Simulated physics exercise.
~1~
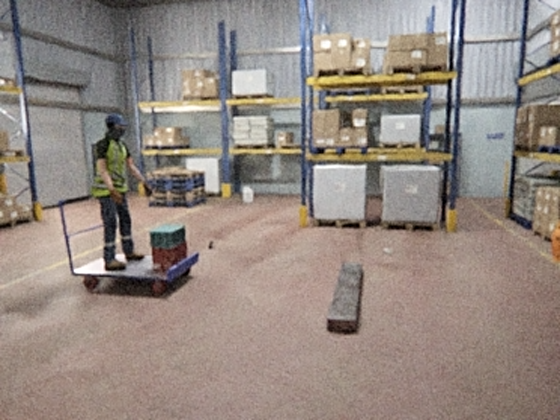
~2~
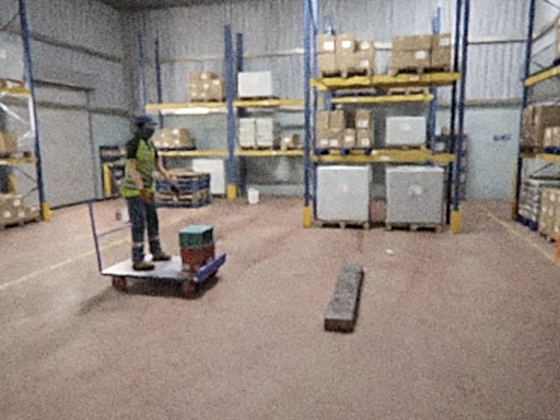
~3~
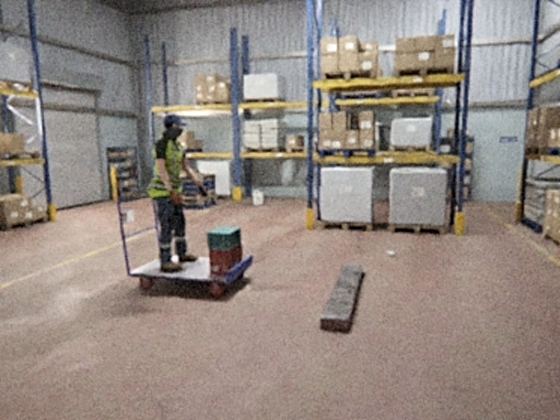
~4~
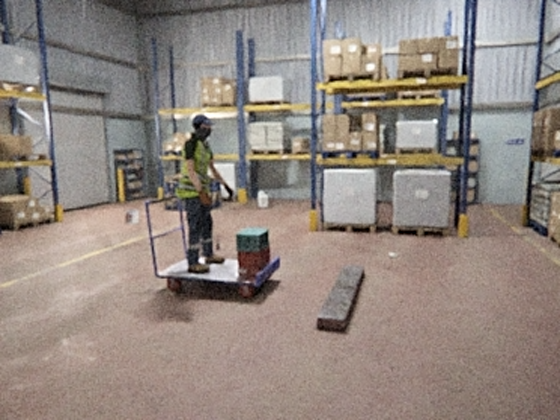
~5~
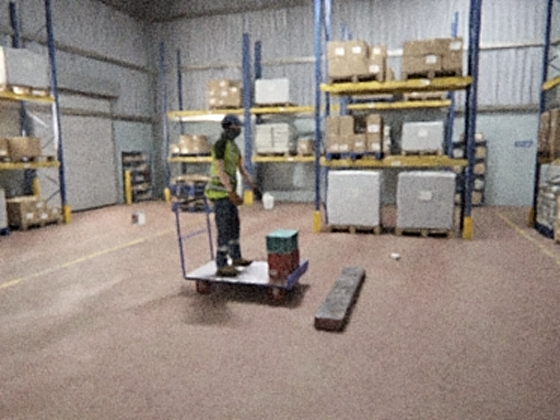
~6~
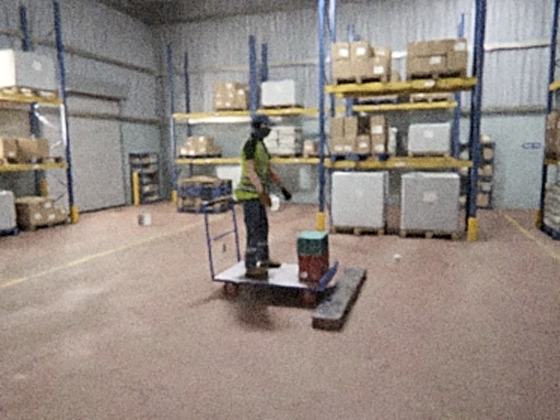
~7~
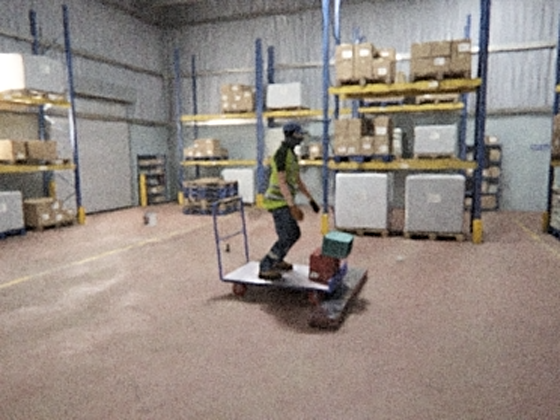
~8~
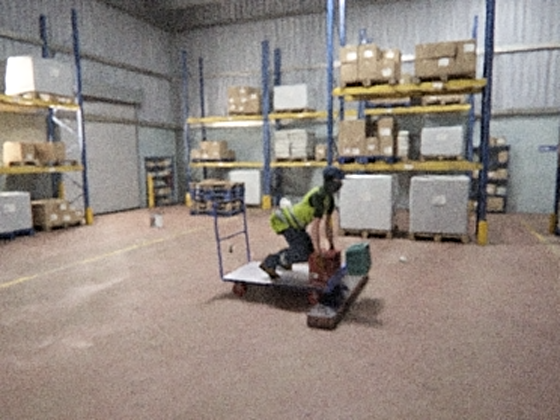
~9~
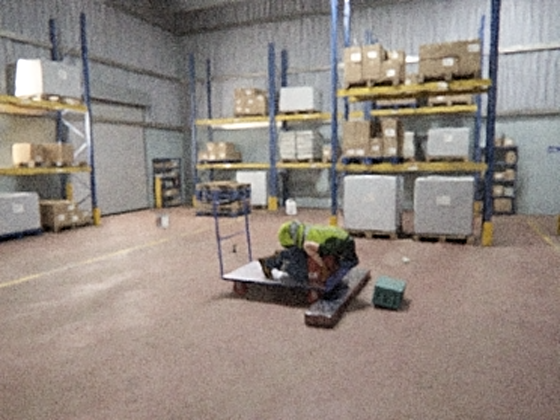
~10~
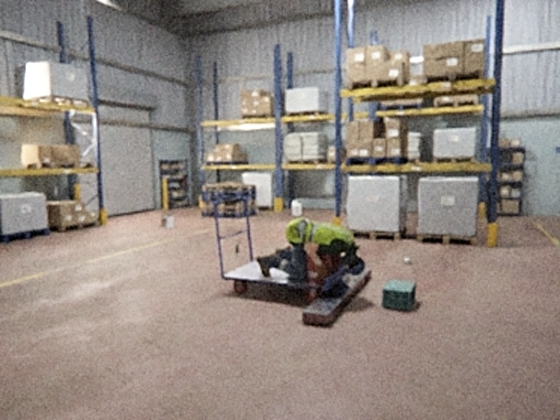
The footage shows a person in a high-visibility vest riding a trolley rightward across a warehouse, behind a teal crate stacked on a red one, until it stops at a kerb; the teal crate tumbles onto the floor beyond, and the rider crumples forward, ending slumped on the deck against the red crate.
